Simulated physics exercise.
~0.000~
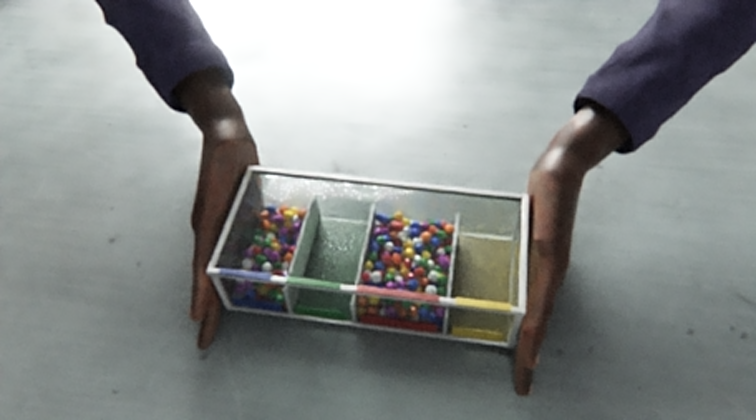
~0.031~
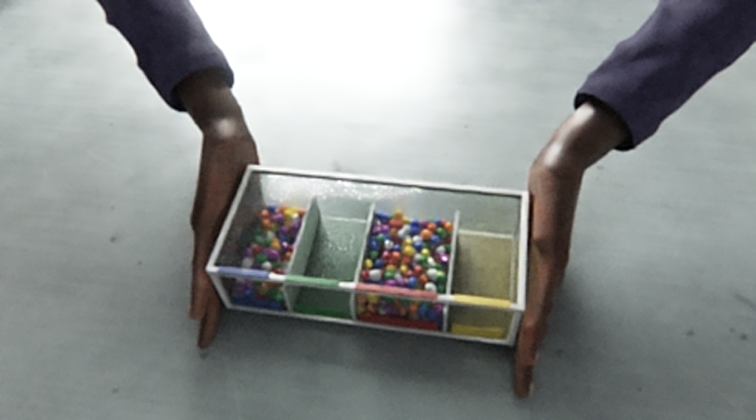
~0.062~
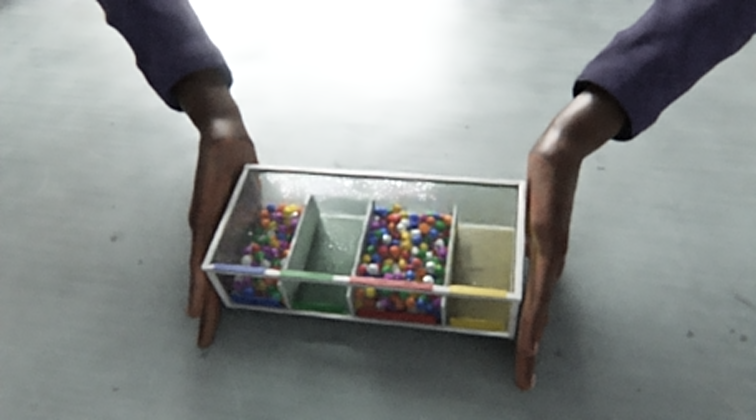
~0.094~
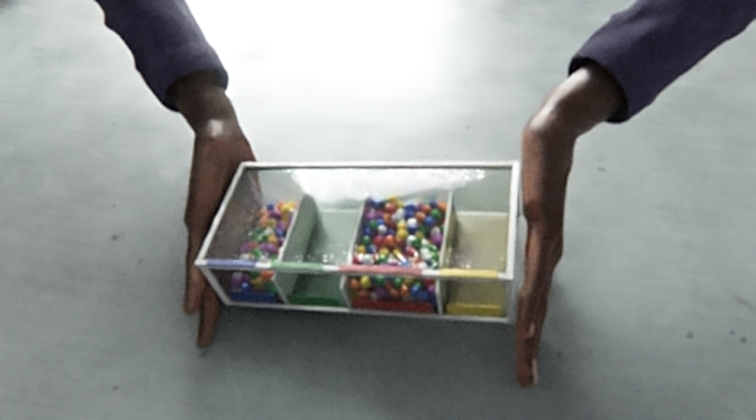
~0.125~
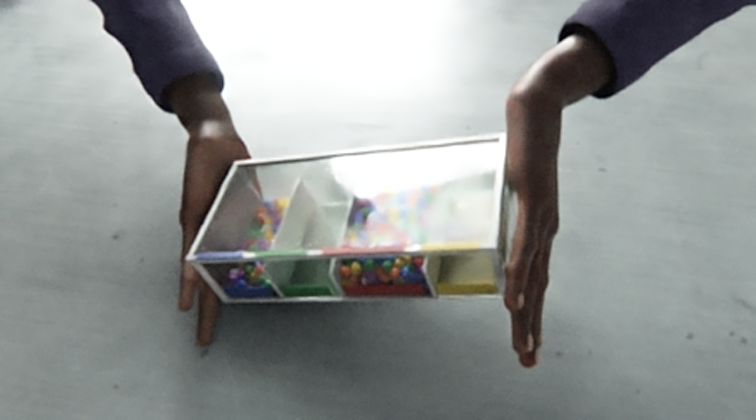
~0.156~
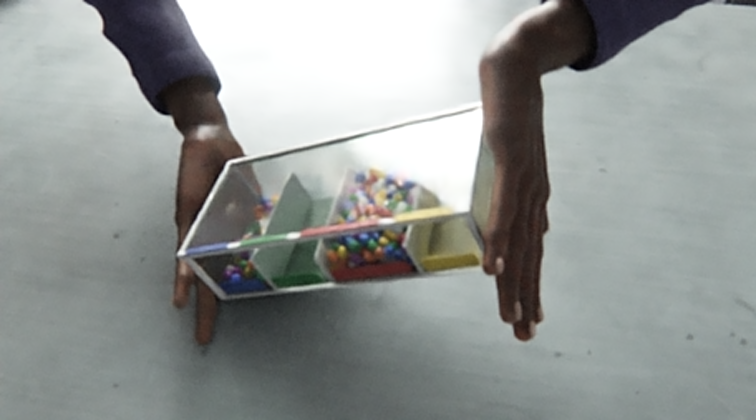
Two hands hold a clear lidded box with blue, green, red and yellow compartments, multicoloured beads filling the blue and red ones, first keeping it nearly level, then tilting it increasingly quickly as the right hand raises its right end.
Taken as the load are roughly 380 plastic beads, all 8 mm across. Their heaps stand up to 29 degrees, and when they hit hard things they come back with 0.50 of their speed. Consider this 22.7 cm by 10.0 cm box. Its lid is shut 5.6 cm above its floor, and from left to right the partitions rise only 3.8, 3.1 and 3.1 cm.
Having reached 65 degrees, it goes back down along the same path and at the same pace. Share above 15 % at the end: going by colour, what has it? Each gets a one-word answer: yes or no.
My answers are red yes, blue yes, green yes, yellow no.
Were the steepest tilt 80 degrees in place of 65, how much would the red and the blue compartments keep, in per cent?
You'd get red at 20 % and blue at 55 %.
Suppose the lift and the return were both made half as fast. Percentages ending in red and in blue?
My answer: Red gets 50 %, while blue gets 40 %.
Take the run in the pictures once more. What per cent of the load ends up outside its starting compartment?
40 %.
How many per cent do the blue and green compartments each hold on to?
In blue it's 45, in green it's 20.
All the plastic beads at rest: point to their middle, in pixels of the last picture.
Somewhere around (315, 246) in the final frame.
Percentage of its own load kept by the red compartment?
Some 50 percent.
Then, at 0.43 s, tilt 62 degrees; red 50 %, blue 30 %, green 20 %.
Then, at 0.61 s, tilt 22 degrees; red 30 %, blue 45 %, green 20 %.
Then, at 0.91 s, tilt 0 degrees; red 30 %, blue 45 %, green 20 %.
In the end, at 1.4 s, red 30 %, blue 45 %, green 20 %, yellow 0 %.
